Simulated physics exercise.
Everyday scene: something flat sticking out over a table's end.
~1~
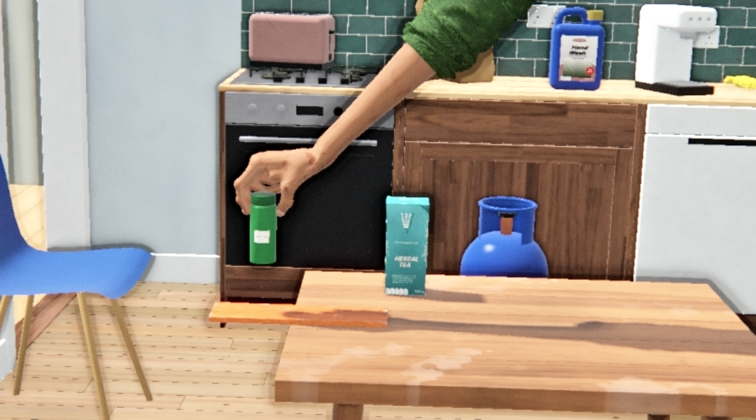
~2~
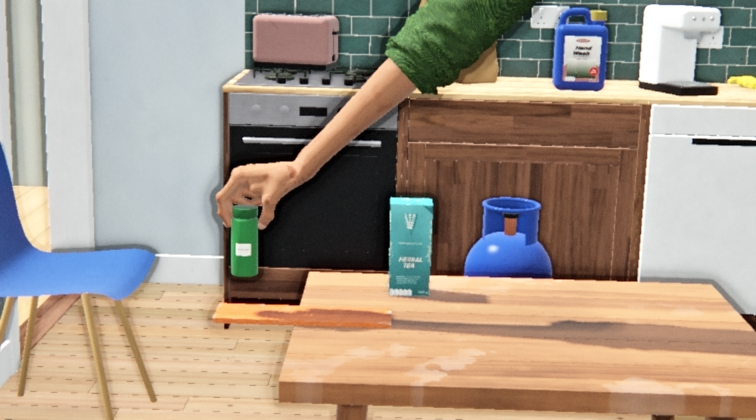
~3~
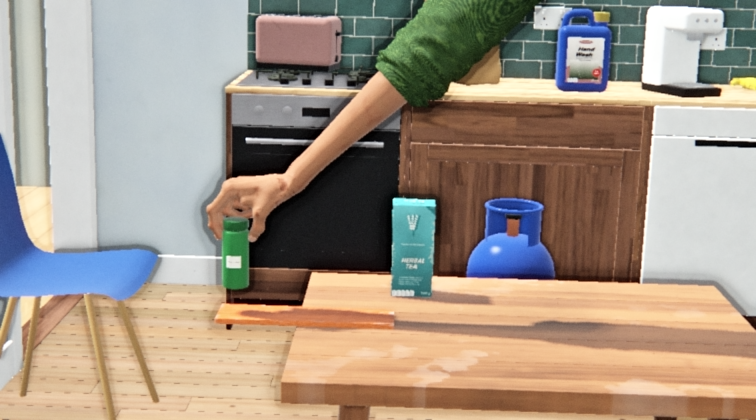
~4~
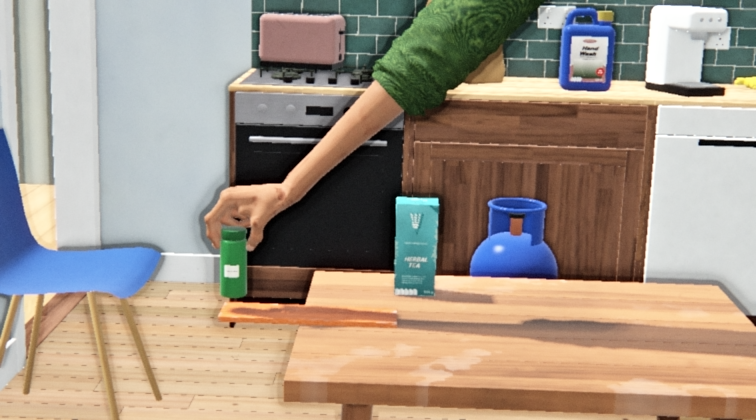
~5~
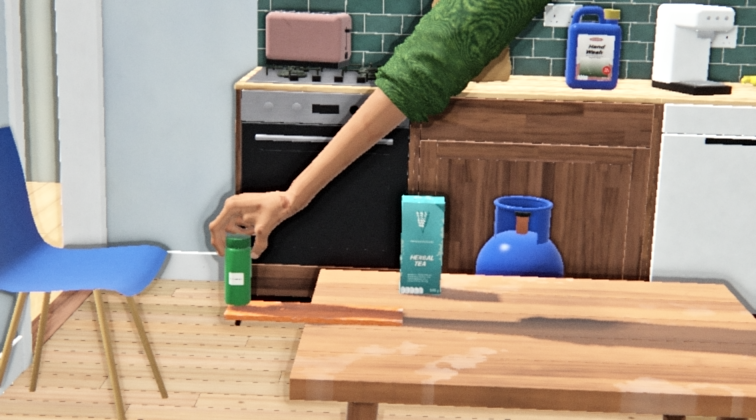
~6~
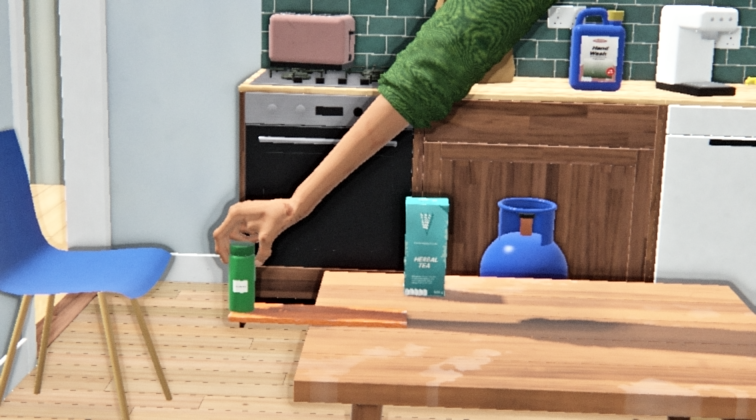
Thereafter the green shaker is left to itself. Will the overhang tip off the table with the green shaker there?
Falls away.
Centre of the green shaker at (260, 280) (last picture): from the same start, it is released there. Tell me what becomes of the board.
Well, it simply tumbles down.
Then, 0.50 s past the last view, green shaker and orange board now down on the floor or falling.
Then, 0.70 s past the last view, things are still on the move.
Finally, down on the floor or falling, green shaker and orange board; turquoise carton still in place. The board comes down.
